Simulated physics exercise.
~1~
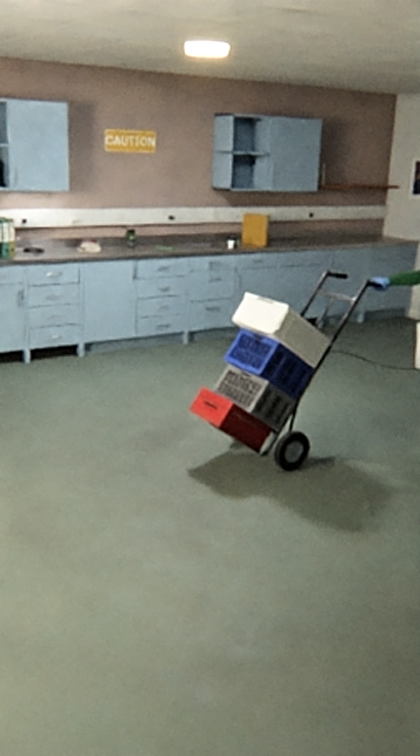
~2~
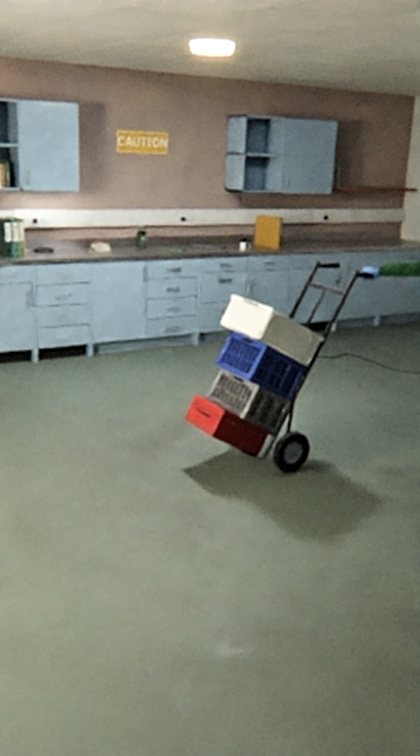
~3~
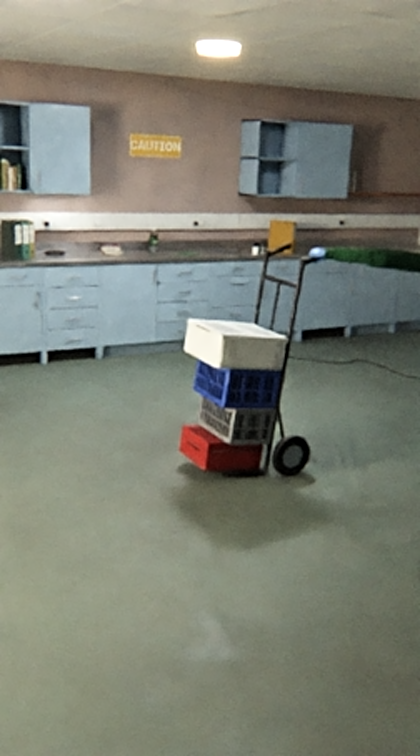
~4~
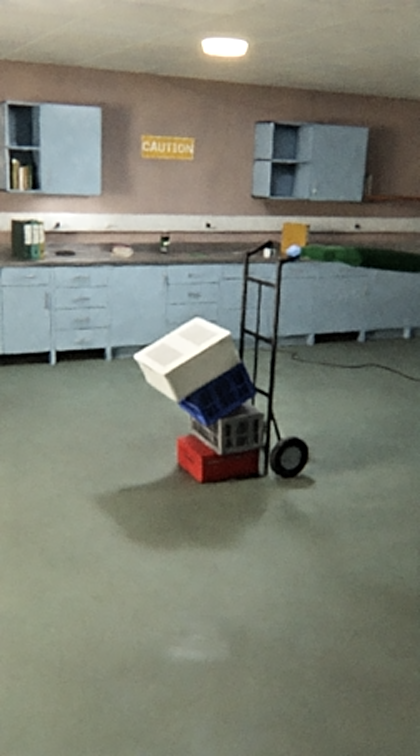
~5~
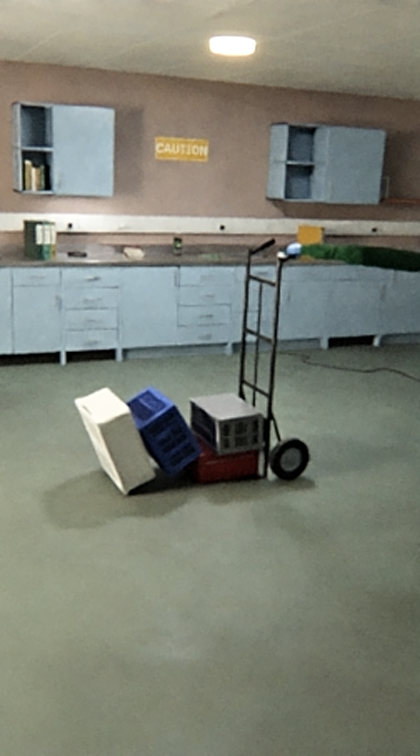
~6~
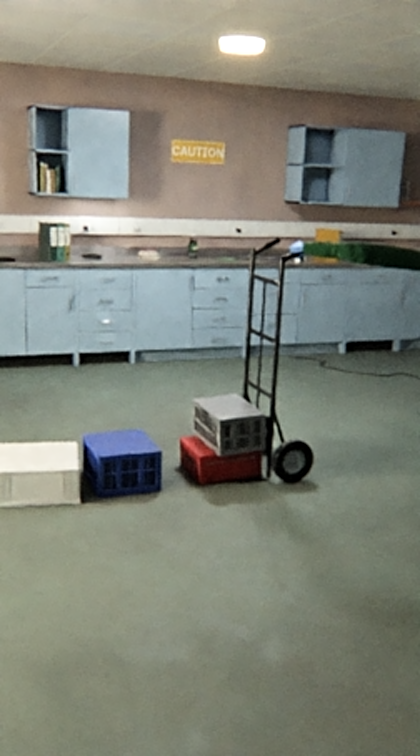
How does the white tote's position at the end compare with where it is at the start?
At the start the white tote sits on top of the stack on the tilted truck. At the end it is on the floor at the far left, beyond the blue crate and well away from the truck.
